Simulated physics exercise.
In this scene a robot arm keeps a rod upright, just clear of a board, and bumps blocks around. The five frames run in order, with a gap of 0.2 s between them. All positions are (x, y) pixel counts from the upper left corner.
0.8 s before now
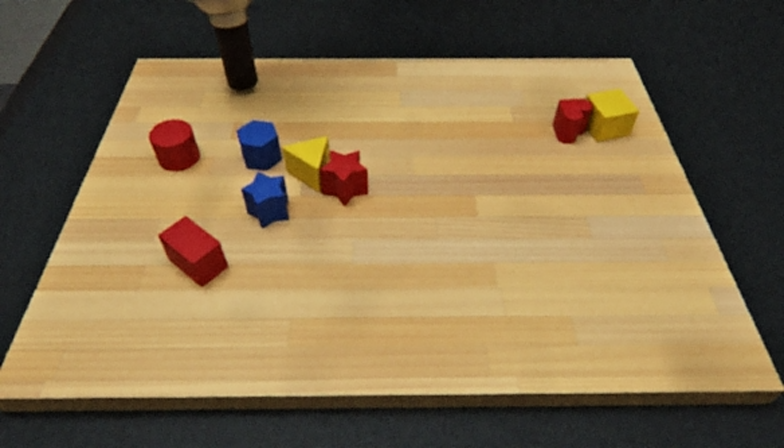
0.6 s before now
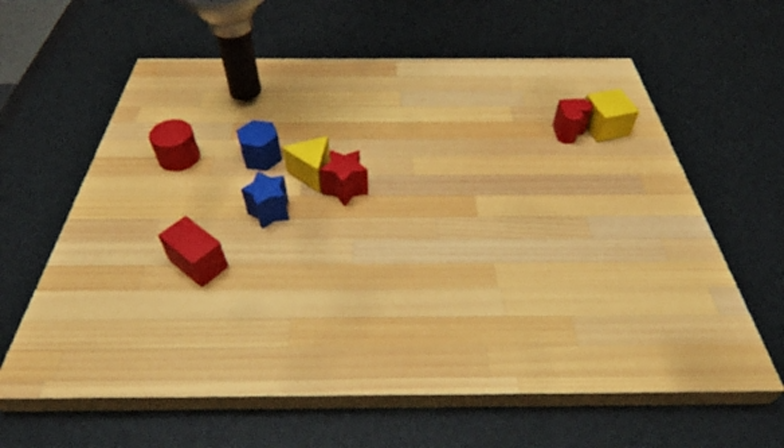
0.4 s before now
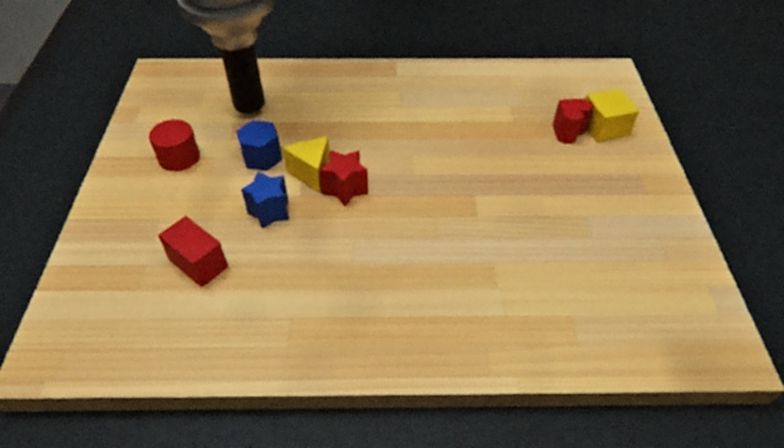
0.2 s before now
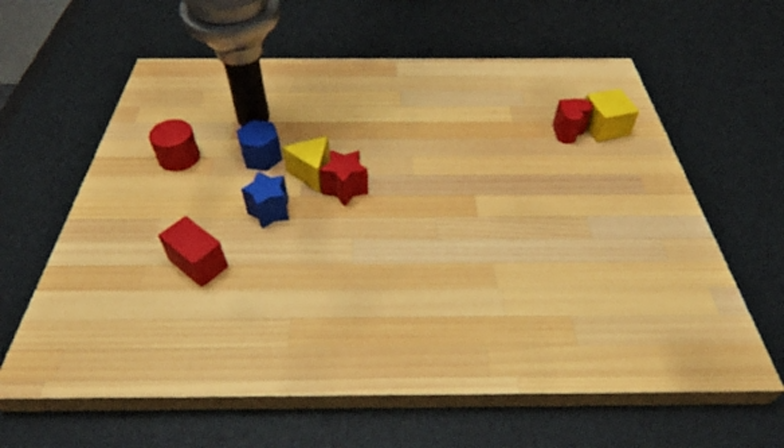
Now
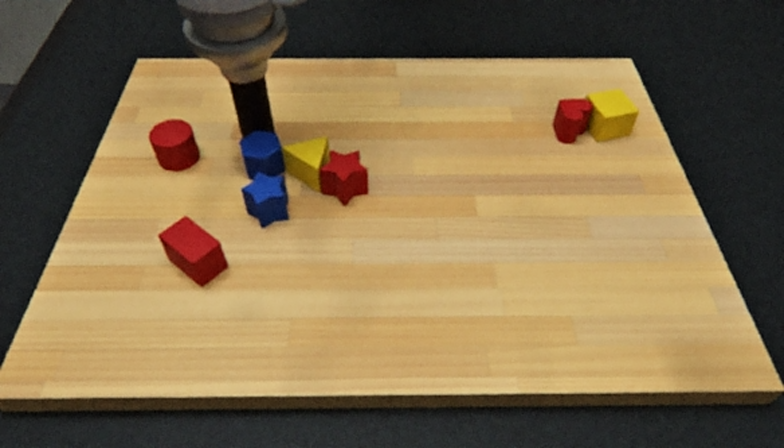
In the video, a dark rod held by a robotic arm moves down the board from its top edge toward a blue hexagonal block, then nudges it slightly closer to the blue star-shaped block, while the other blocks stay still.
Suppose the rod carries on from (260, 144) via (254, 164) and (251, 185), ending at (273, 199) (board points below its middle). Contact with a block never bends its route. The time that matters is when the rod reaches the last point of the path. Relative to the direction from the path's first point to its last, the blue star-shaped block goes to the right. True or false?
Verdict: False.
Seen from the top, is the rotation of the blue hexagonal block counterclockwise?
Answer: Yes.
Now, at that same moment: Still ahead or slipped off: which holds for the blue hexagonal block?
Ahead to the end.
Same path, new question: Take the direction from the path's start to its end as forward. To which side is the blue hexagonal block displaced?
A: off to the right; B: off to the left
The answer is B.
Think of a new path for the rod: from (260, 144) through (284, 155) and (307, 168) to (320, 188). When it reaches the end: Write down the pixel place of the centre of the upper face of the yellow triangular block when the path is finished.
If I read the scene right, the answer is (339, 181).
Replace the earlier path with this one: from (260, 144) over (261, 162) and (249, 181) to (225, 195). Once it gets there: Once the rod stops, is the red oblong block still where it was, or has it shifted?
It is untouched.
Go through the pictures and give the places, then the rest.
The first picture shows rod tip at (243, 82); block tops, blue hexagonal block at (257, 132); blue star-shaped block at (265, 187); yellow triangular block at (309, 150).
The second picture shows rod at (246, 92); blocks unchanged.
The third picture shows rod at (249, 104); blocks unchanged.
The fourth picture shows rod at (254, 118); blocks unchanged.
The fifth picture shows rod at (259, 136); blue hexagonal block at (260, 143); blue star-shaped block at (265, 187); yellow triangular block at (309, 150).
On the path given first. Halfway along, rod at (249, 167); blue hexagonal block at (267, 169), turned 50° anticlockwise; blue star-shaped block at (273, 200), turned 20° clockwise.
At the end, rod at (271, 191); blue hexagonal block at (295, 192), turned 60° anticlockwise; blue star-shaped block at (289, 223), turned 65° clockwise; yellow triangular block in place.
